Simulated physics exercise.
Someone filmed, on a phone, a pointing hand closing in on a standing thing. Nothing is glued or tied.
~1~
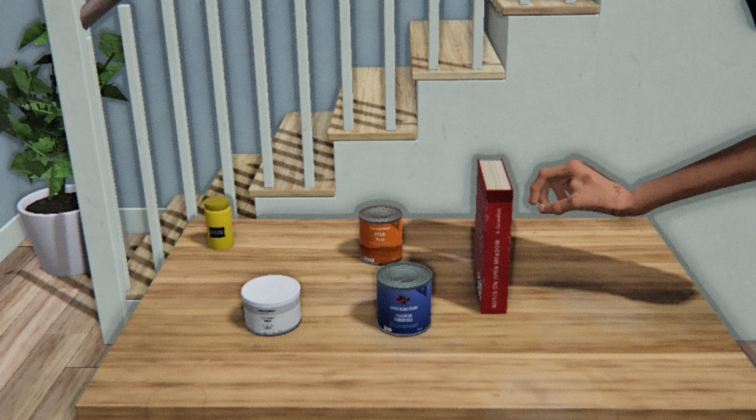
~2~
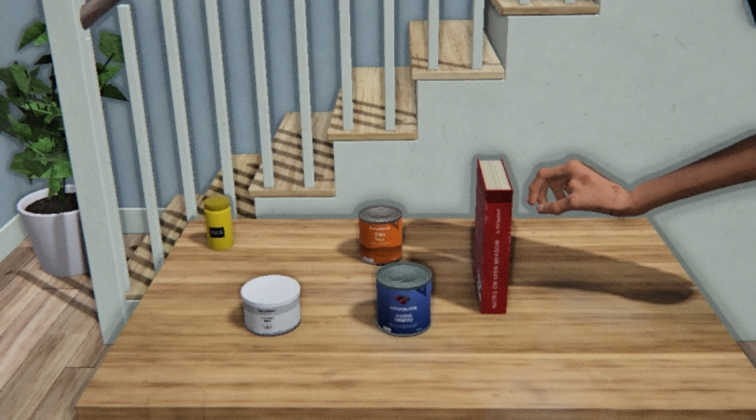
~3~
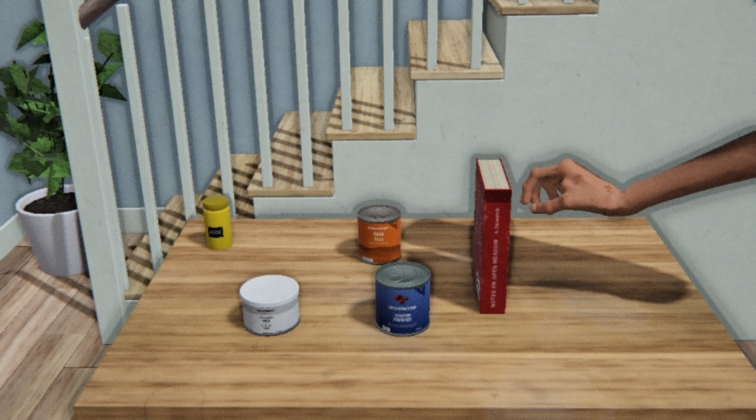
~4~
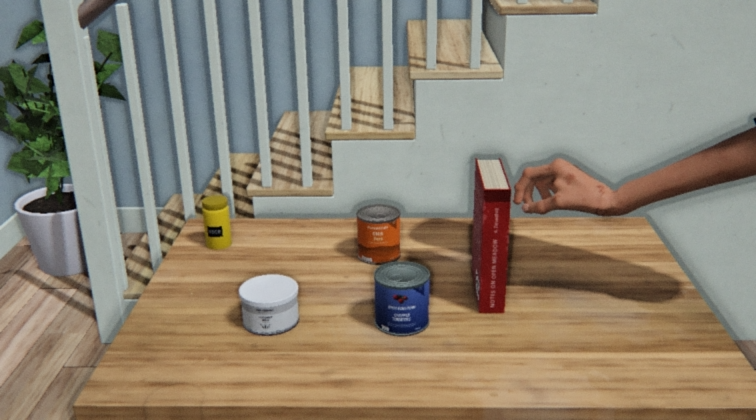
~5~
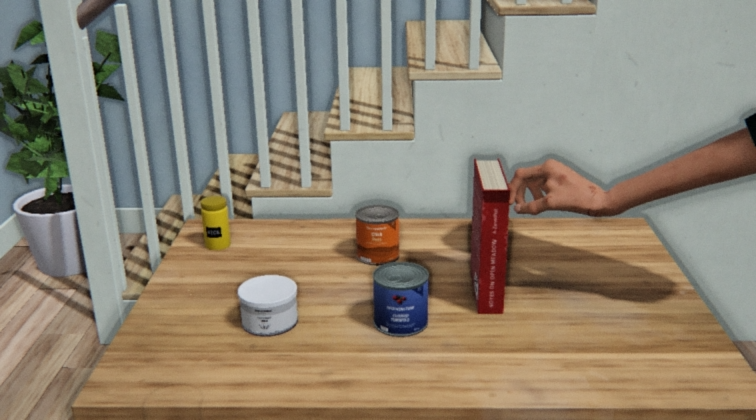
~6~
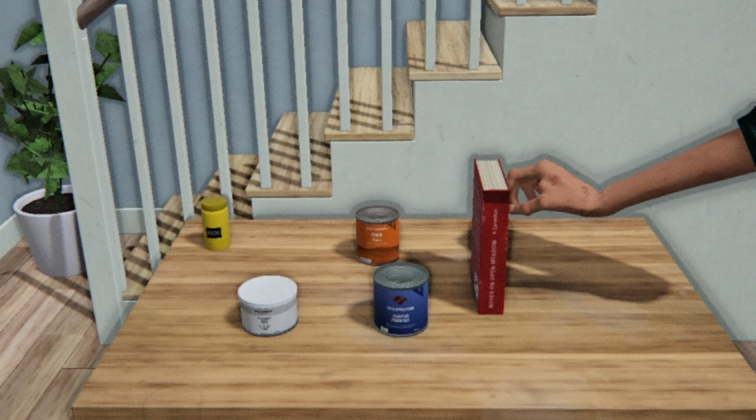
A hand with thumb and forefinger pinched reaches in from the right over a wooden table, seen from the front and slightly above, before a pale staircase and a potted plant. An upright red book stands right of centre, with blue and orange cans, a white tub and a yellow container leftward. The hand edges left to the book's side, while the view shifts barely.
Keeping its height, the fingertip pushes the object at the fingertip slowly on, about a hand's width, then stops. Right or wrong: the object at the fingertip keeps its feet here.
Wrong, it falls.
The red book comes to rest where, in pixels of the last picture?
End position, last frame: About (418, 255).
Then, 0.40 s after the last picture, red book tipped 16° from how it was near (471, 234).
Then, 0.60 s after the last picture, red book tipped 39° from how it was near (444, 241).
Then, 0.80 s after the last picture, red book on its side near (418, 254).
At rest, tipped over on the table, red book. Seen from the same camera at the end, red book near (418, 255).
